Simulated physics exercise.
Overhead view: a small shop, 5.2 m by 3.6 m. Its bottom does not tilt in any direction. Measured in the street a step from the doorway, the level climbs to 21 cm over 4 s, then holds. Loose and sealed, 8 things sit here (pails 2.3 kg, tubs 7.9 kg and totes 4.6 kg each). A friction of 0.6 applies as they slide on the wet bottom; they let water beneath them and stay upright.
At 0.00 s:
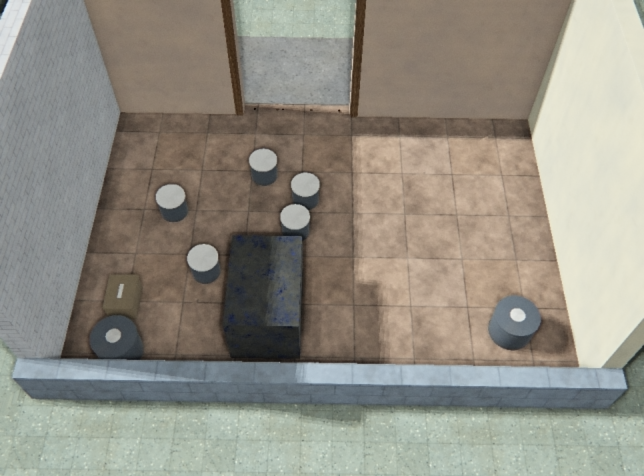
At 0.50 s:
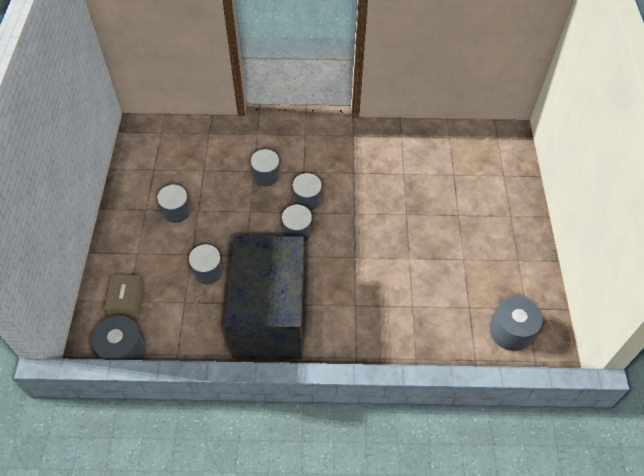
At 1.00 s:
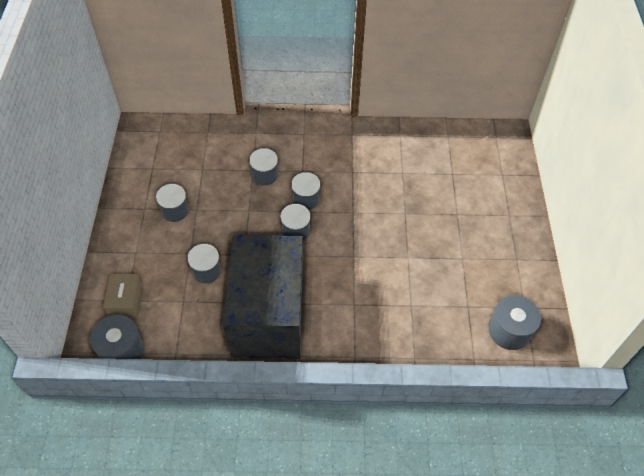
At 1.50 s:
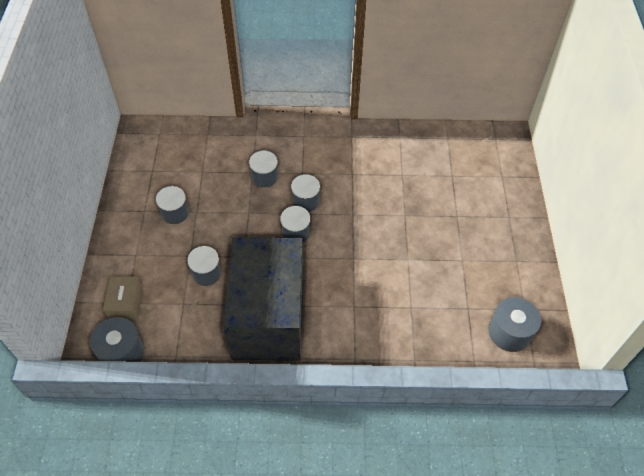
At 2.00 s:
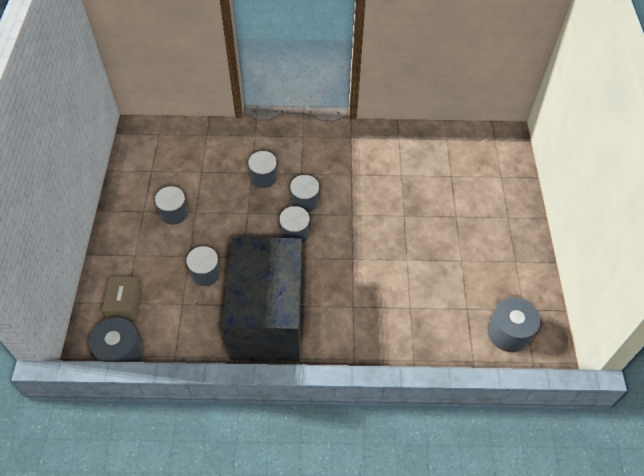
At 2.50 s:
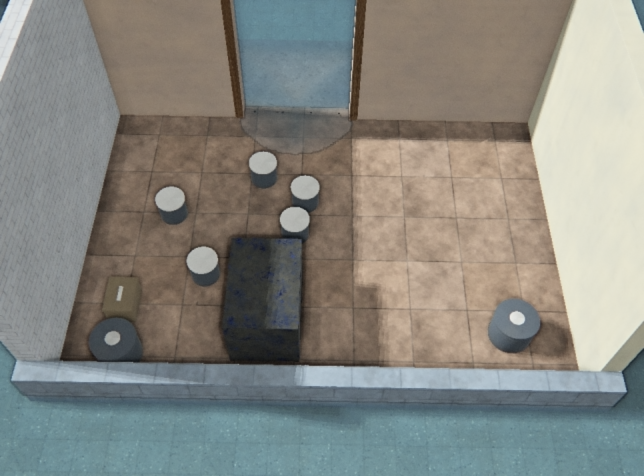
Water rising over the paving outside a small walled shop, then spreading through the doorway onto tiles as the containers stay still.
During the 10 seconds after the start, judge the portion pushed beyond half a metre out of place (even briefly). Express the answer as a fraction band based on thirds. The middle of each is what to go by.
The band is at least two thirds.
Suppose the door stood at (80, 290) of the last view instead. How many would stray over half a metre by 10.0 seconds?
That gives 7 of them.
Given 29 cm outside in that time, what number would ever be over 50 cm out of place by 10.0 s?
That would give 8.
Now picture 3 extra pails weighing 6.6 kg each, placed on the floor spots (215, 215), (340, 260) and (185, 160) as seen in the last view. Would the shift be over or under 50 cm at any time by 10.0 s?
First exceeds it, second exceeds it, third stays within it.
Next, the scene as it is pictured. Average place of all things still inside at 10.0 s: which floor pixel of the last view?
Near (294, 281).
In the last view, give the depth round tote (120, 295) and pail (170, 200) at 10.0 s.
First about 11 cm, second about 6 cm.
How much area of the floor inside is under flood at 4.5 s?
Around 7.0 m2 of it.
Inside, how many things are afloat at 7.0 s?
By my count, 7.
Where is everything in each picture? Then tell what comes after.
A pail at (295, 216) rests on the ground; a tub at (518, 315), on the bottom; water covers 0.0 m2; 0 of 8 have shifted, in the first picture.
A pail at (297, 217), on the bottom; a tub at (520, 316) rests on the ground; 0.0 m2 under water; 0 of 8 have shifted, in the second picture.
A pail at (296, 216) rests on the ground; a tub at (518, 315) rests on the ground; water covers 0.0 m2; 0 of 8 have shifted, in the third picture.
A pail at (295, 218), on the bottom; a tub at (518, 317), on the bottom; water covers 0.0 m2; 0 of 8 have shifted, in the fourth picture.
A pail at (295, 218) rests on the ground; a tub at (517, 317), on the bottom; water covers 0.0 m2; 0 of 8 have shifted, in the fifth picture.
A pail at (295, 219), on the bottom; a tub at (517, 318), on the bottom; water covers 0.6 m2; 0 of 8 have shifted, in the sixth picture.
After 3.5 s 0 of 8 are over 50 cm from their spots; 0 afloat.
After 4.5 s 2 of 8 are over 50 cm from their spots; 0 afloat.
After 7.0 s 6 of 8 are over 50 cm from their spots; 7 afloat.
After 10.0 s 8 of 8 are over 50 cm from their spots, and 8 have been at some point; 8 afloat.
